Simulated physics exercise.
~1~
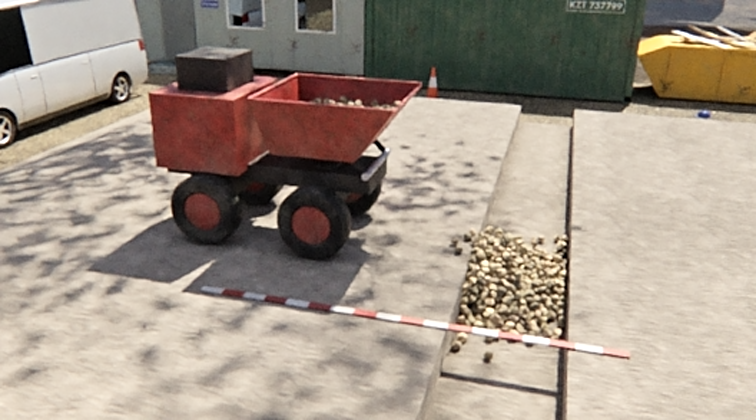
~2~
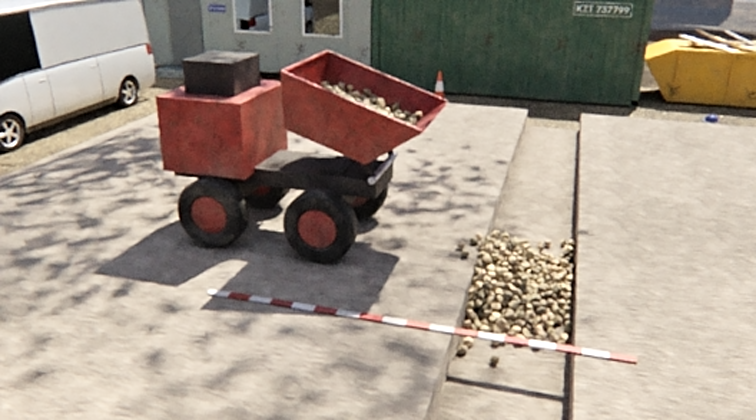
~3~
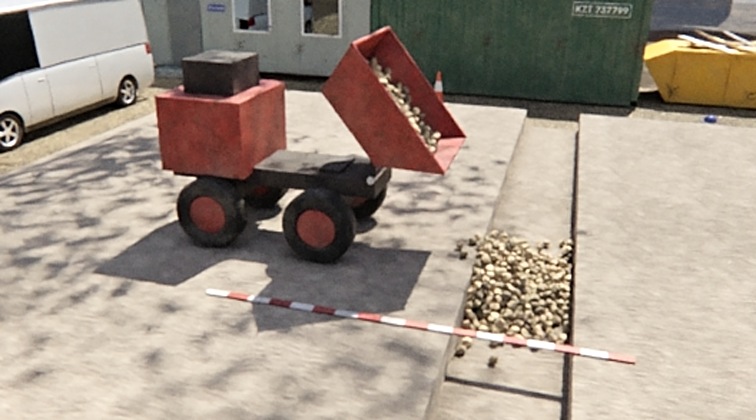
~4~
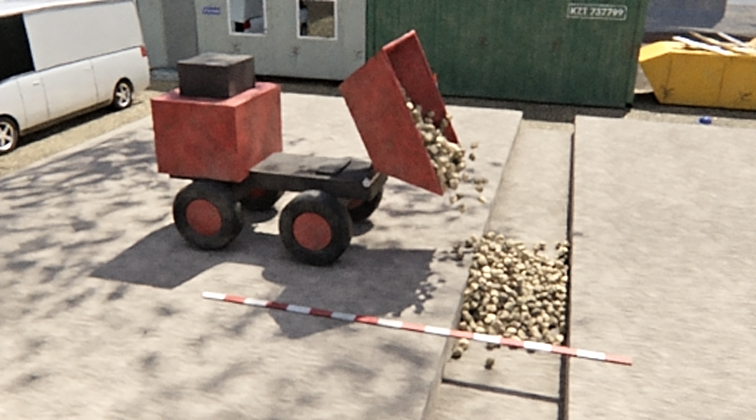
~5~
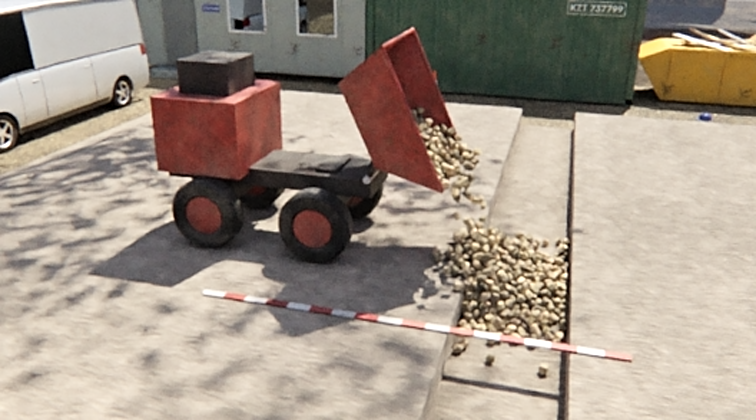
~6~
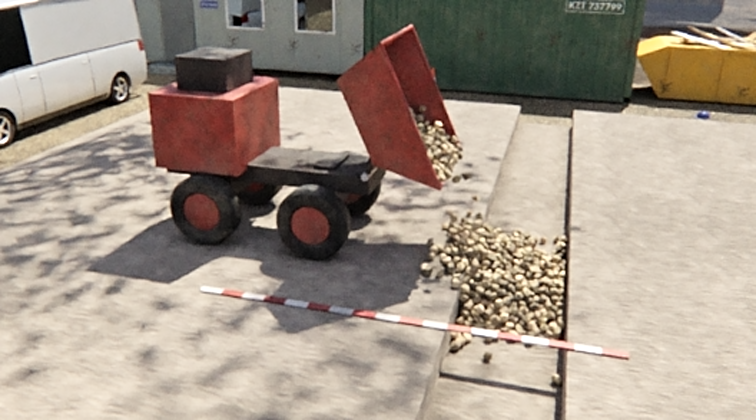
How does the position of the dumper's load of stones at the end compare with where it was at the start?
The load starts in the level skip and ends farther to the right and a little lower overall, with many stones gathered at the skip's lower end and others on and beside the pile at the trench.
